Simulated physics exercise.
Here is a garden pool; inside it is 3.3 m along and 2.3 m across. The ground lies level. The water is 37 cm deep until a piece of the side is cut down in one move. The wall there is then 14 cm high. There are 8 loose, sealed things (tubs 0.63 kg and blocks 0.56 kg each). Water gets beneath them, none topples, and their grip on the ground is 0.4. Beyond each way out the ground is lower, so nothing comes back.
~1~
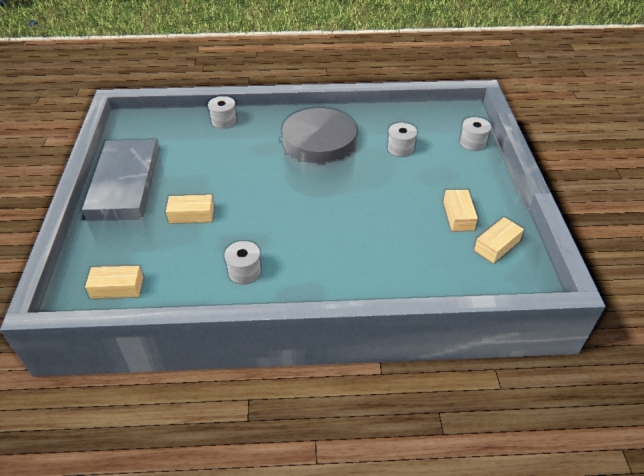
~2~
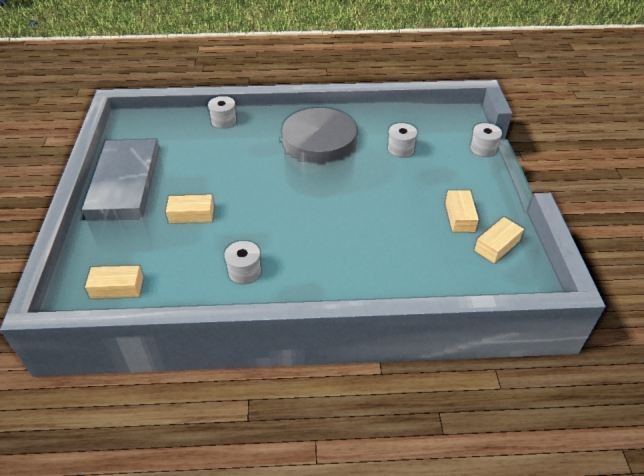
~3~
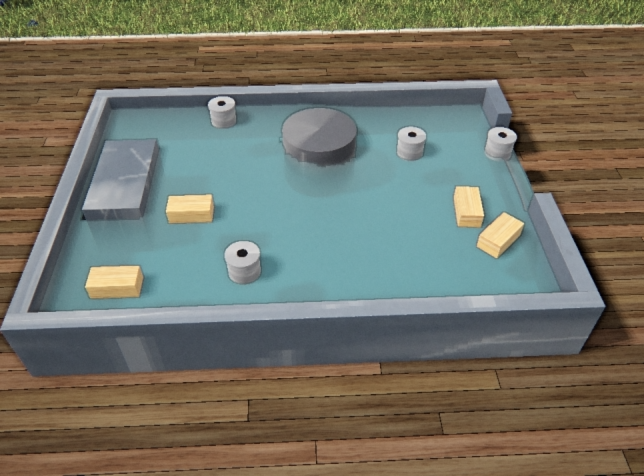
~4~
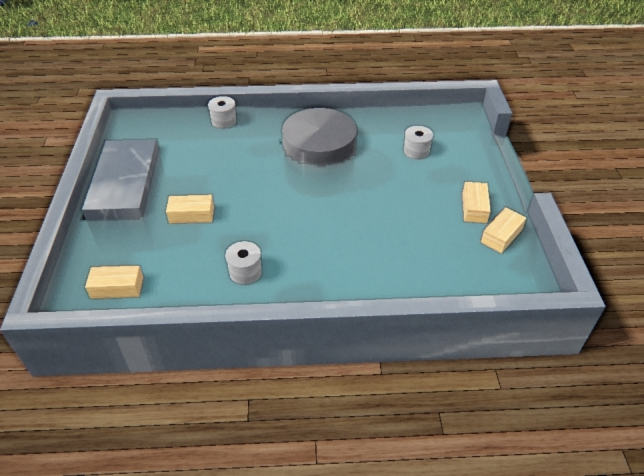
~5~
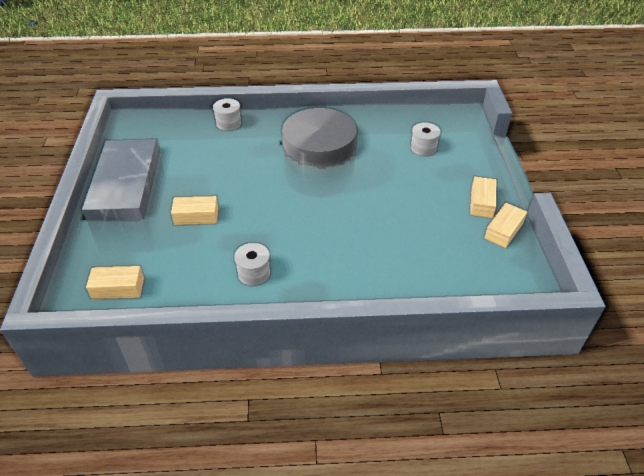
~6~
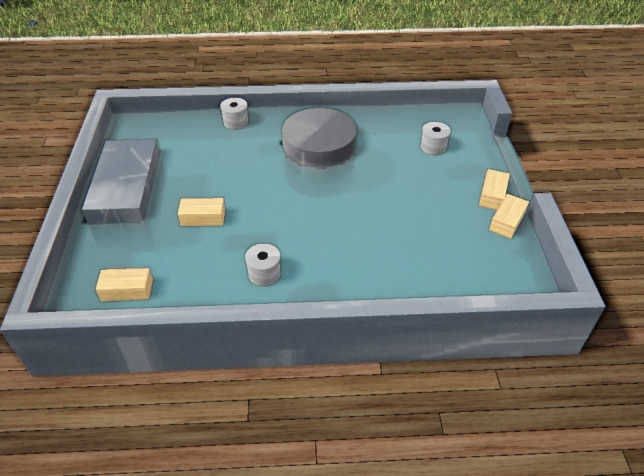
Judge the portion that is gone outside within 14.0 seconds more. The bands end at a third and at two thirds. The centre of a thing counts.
That comes to one to two thirds.
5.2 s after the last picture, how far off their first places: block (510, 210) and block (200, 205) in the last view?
In turn: Washed out, 30 cm.
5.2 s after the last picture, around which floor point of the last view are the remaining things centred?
At about (252, 247).
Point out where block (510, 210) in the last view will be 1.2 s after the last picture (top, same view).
Near (537, 191).
Then, 1.2 s after the last picture 2 of 8 are out; 6 afloat.
Then, 5.2 s after the last picture 4 of 8 are out; 4 afloat.
Then, 10.0 s after the last picture 4 of 8 are out; 4 afloat.
Then, 14.0 s after the last picture 4 of 8 are out; 4 afloat.
